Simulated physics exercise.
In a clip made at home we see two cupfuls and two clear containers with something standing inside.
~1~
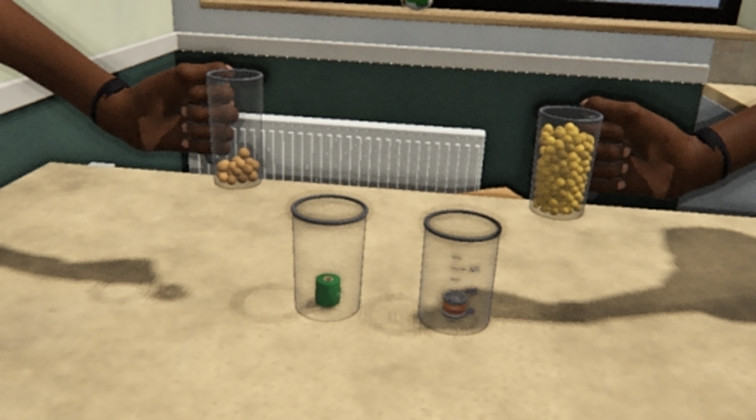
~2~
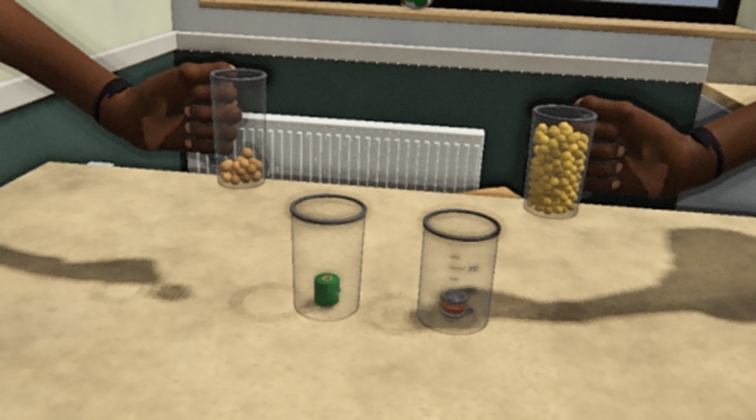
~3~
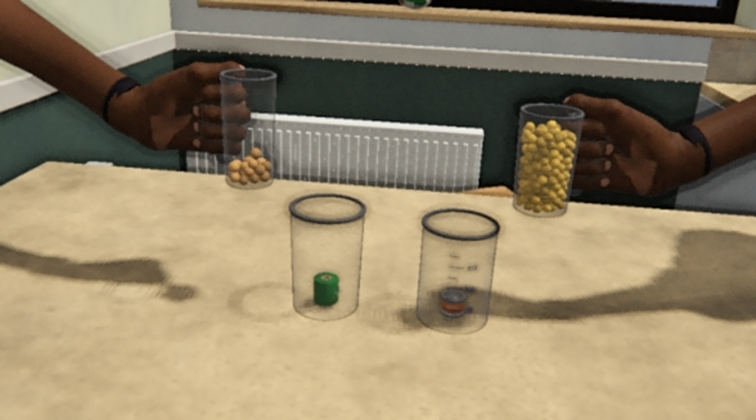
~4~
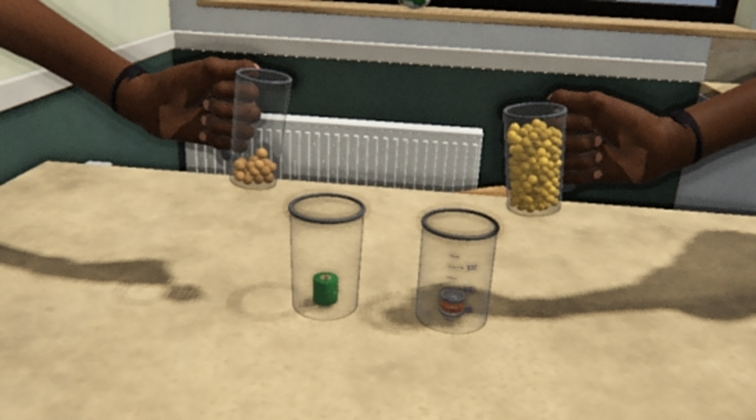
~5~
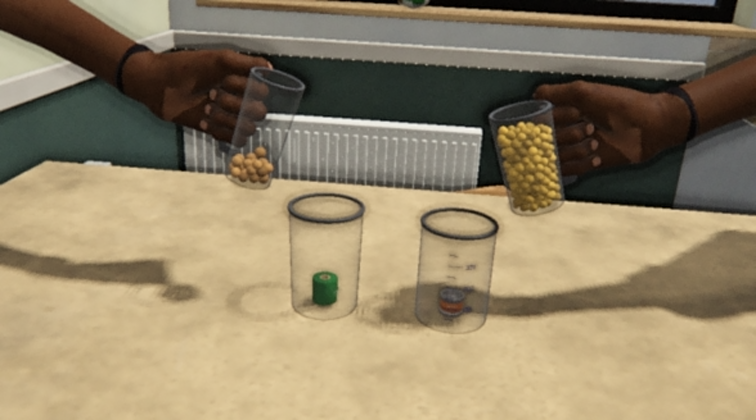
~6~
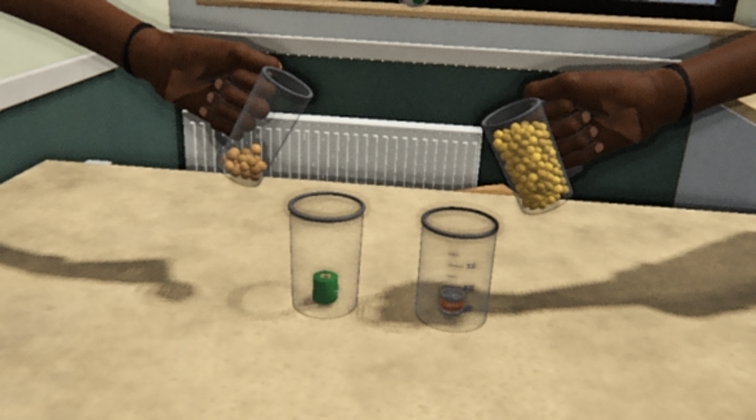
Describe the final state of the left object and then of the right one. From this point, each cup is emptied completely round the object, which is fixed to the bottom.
In the end left object: Peeks out. Right object: Gets submerged.
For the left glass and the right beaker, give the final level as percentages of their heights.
Estimates: Left 15, right 45.
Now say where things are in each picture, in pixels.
Small roll in the left glass near (328, 290), a quarter of its height or less; left cup near (236, 130), a quarter full of round wooden beads; small tin in the right beaker near (455, 305), a quarter of its height or less; right cup near (563, 163), nearly full of puffed corn balls, in the first picture.
Left cup near (240, 129), upright; right cup near (557, 162), upright, in the second picture.
Left cup near (249, 130), upright; right cup near (546, 161), upright, in the third picture.
Left cup near (258, 130), tipped 7°; right cup near (534, 160), tipped 7°, in the fourth picture.
Left cup near (262, 130), tipped 17°; right cup near (529, 159), tipped 17°, in the fifth picture.
Small roll in the left glass near (325, 287); left cup near (263, 129), tipped 28°; small tin in the right beaker near (452, 302); right cup near (529, 158), tipped 28°, in the sixth picture.
Then, 0.57 s on from there, left glass empty, all of its cupful still in the cup; right beaker empty, all of its cupful still in the cup.
Then, 1.08 s on from there, left glass nearly empty, nearly all of its cupful still in the cup; right beaker nearly empty, the bulk of its cupful still in the cup.
Then, 1.51 s on from there, left glass nearly empty, none of its cupful still in the cup; right beaker a third full, none of its cupful still in the cup.
In the end, left glass nearly empty (surface near (325, 286)), nothing beside it; right beaker half full (surface near (455, 273)), nothing beside it; the left thing is still showing; the right thing is covered.
